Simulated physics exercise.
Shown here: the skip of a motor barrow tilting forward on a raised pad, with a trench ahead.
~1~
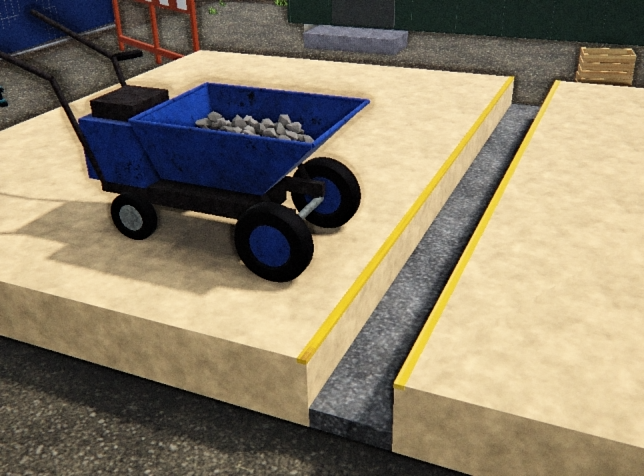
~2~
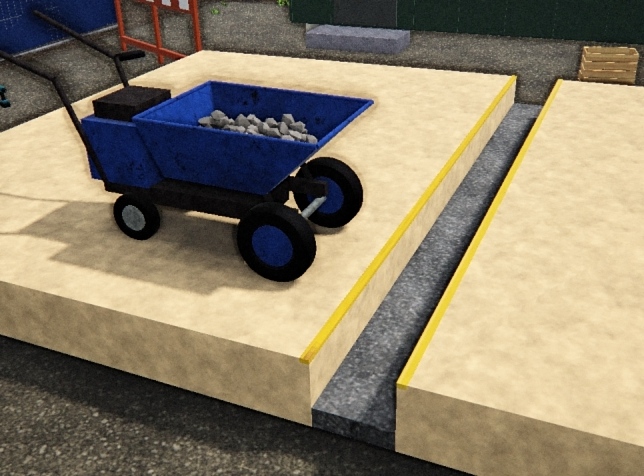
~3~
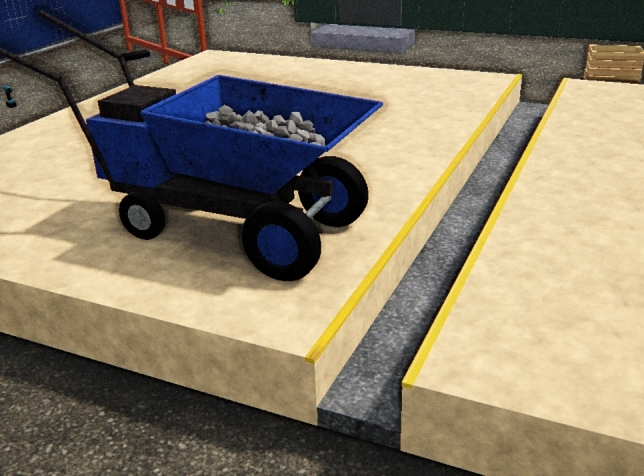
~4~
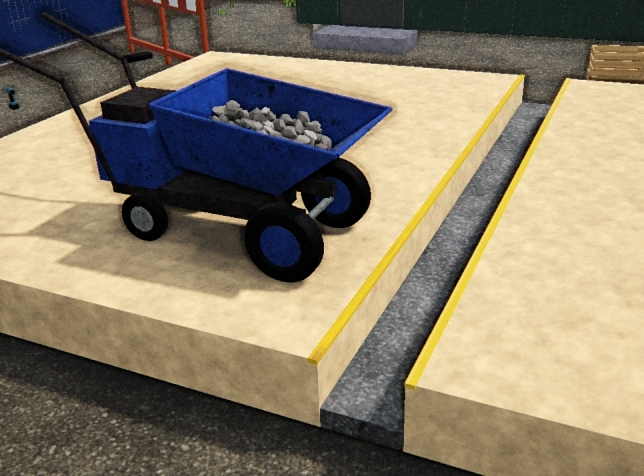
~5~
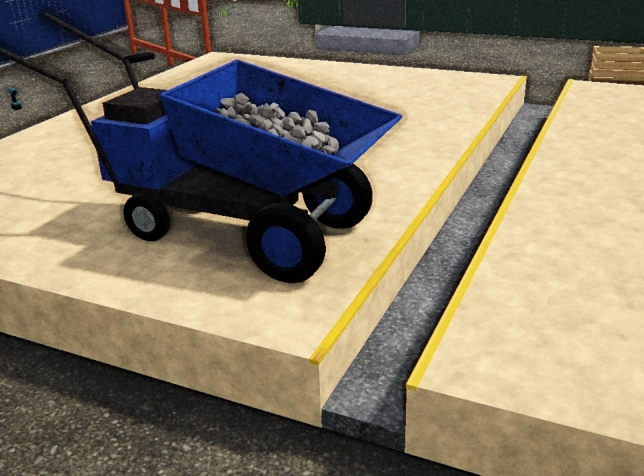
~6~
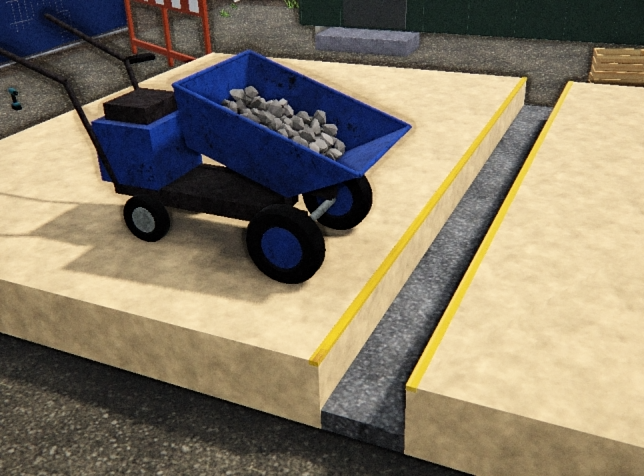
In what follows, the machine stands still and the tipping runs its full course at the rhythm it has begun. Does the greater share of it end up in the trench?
Yes - the trench will hold the main part of the load.
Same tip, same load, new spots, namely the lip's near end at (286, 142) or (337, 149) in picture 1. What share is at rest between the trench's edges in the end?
Roughly 100 per cent, and 40 per cent.
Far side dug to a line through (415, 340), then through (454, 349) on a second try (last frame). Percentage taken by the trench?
Estimated share: Try 1 approx. 60 in a hundred, try 2 approx. 100 in a hundred.
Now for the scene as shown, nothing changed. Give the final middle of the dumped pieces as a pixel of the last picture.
I'd mark it at roughly (436, 305).
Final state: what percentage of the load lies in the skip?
About 0 per cent.
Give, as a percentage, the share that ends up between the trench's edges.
Around 90 in every hundred pieces.
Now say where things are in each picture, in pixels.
Lip of the skip at (312, 146), level; top of the load at (249, 133), broken stones; first edge of the trench at (330, 321); far edge at (421, 342), the trench over half as wide as the skip, and about half as deep as wide, in the first picture.
Lip of the skip at (316, 147), level; top of the load at (253, 132), in the second picture.
Lip of the skip at (326, 149), tipped barely; top of the load at (247, 132), in the third picture.
Lip of the skip at (337, 156), tipped a little; top of the load at (248, 125), in the fourth picture.
Lip of the skip at (348, 164), tipped a little; top of the load at (233, 125), in the fifth picture.
Lip of the skip at (359, 176), tipped clearly; top of the load at (241, 119); first edge of the trench at (341, 323); far edge at (433, 345), in the sixth picture.
Soon after the last picture, skip tipped steeply; all in the skip.
A little later, skip tipped steeply; about two thirds in the skip; about a quarter in or heaped over the trench; a stray few beyond it; a stray few falling.
Later still, skip tipped right over; nearly all in or heaped over the trench; a small part beyond it.
By the end, skip tipped right over; nearly all in or heaped over the trench; a small part beyond it.
